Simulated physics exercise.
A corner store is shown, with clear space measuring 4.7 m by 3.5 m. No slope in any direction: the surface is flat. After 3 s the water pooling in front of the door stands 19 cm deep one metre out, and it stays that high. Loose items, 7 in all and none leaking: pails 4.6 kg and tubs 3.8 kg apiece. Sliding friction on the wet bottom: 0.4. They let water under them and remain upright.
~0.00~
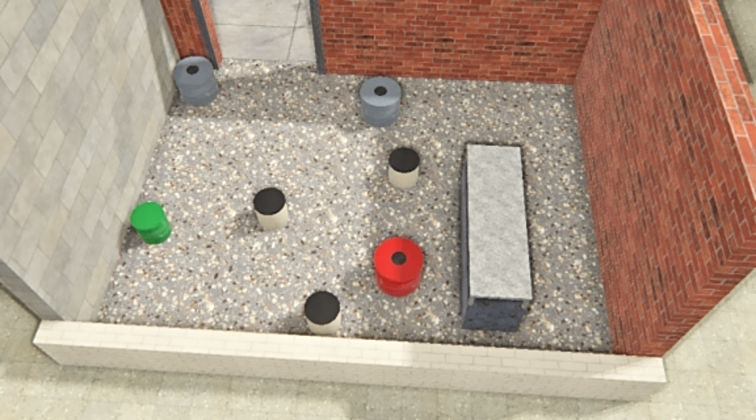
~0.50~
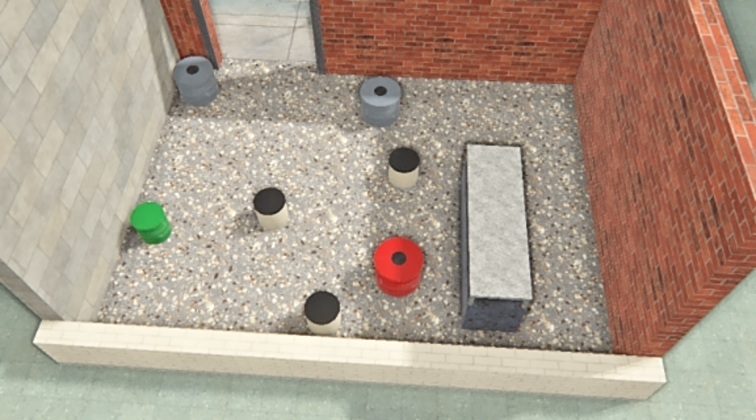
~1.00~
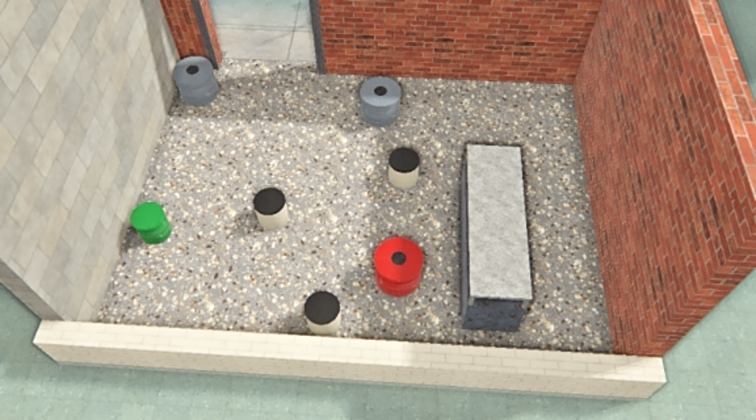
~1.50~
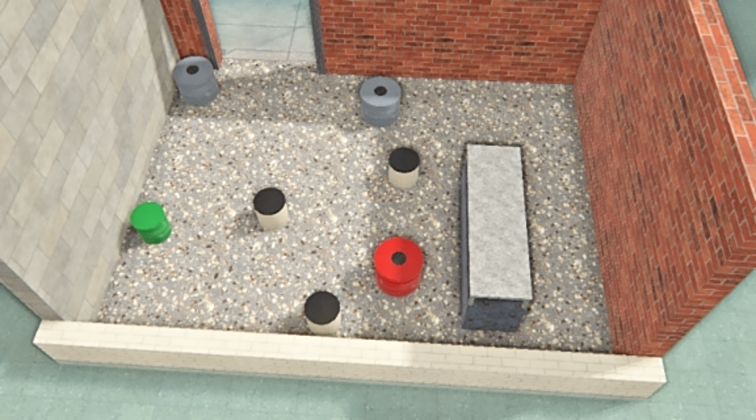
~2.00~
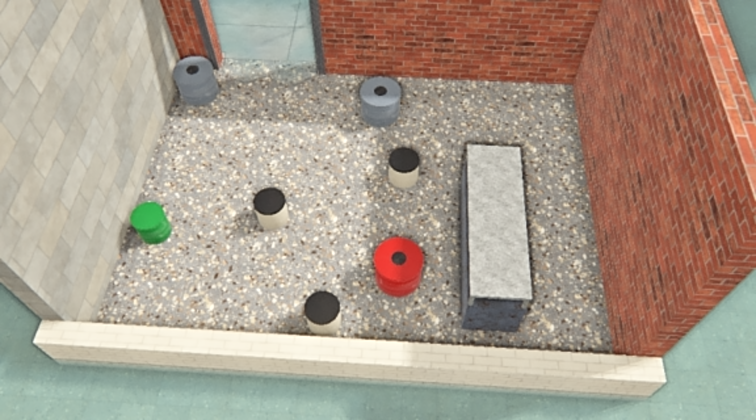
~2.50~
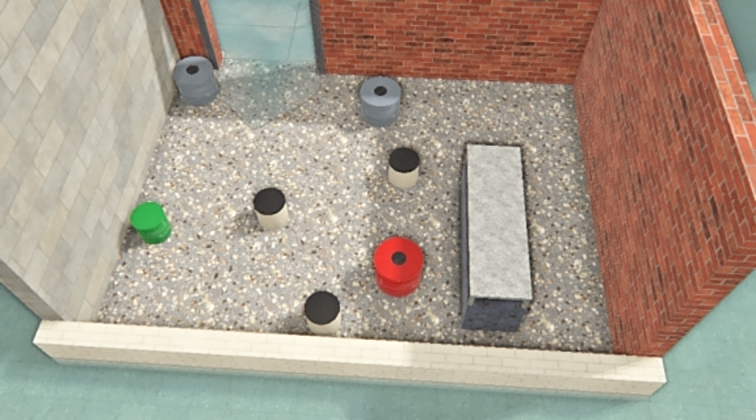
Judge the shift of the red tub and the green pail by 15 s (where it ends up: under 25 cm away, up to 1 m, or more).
The red tub creeps a bit, and the green pail covers a big distance.
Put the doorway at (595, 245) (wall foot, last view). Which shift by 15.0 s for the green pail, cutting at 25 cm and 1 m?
Outcome - green pail: Well off.
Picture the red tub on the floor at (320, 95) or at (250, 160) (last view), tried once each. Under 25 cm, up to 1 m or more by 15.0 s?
In turn: It goes a long way; it goes a long way.
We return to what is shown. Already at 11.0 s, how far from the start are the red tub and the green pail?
About 80 and 250 cm by then.
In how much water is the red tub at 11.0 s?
About 10 cm.
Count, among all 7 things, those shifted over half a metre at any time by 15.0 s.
My count gives 7.
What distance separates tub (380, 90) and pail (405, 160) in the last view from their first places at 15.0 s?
One is off by 120 cm, the other by 140 cm, in the order asked.
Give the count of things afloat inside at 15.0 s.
Count: 7.
After 3.5 s the red tub is near (399, 259), 0.0 m from its start, aground; the green pail is near (147, 215), 0.0 m from its start, aground; 0 afloat.
After 6.8 s the red tub is near (444, 323), 0.7 m from its start, afloat; the green pail is near (170, 309), 1.1 m from its start, afloat; 5 afloat.
After 11.0 s the red tub is near (445, 322), 0.7 m from its start, afloat; the green pail is near (406, 299), 2.6 m from its start, afloat; 6 afloat.
After 15.0 s the red tub is near (445, 321), 0.7 m from its start, afloat; the green pail is near (421, 179), 2.7 m from its start, afloat; 7 afloat.
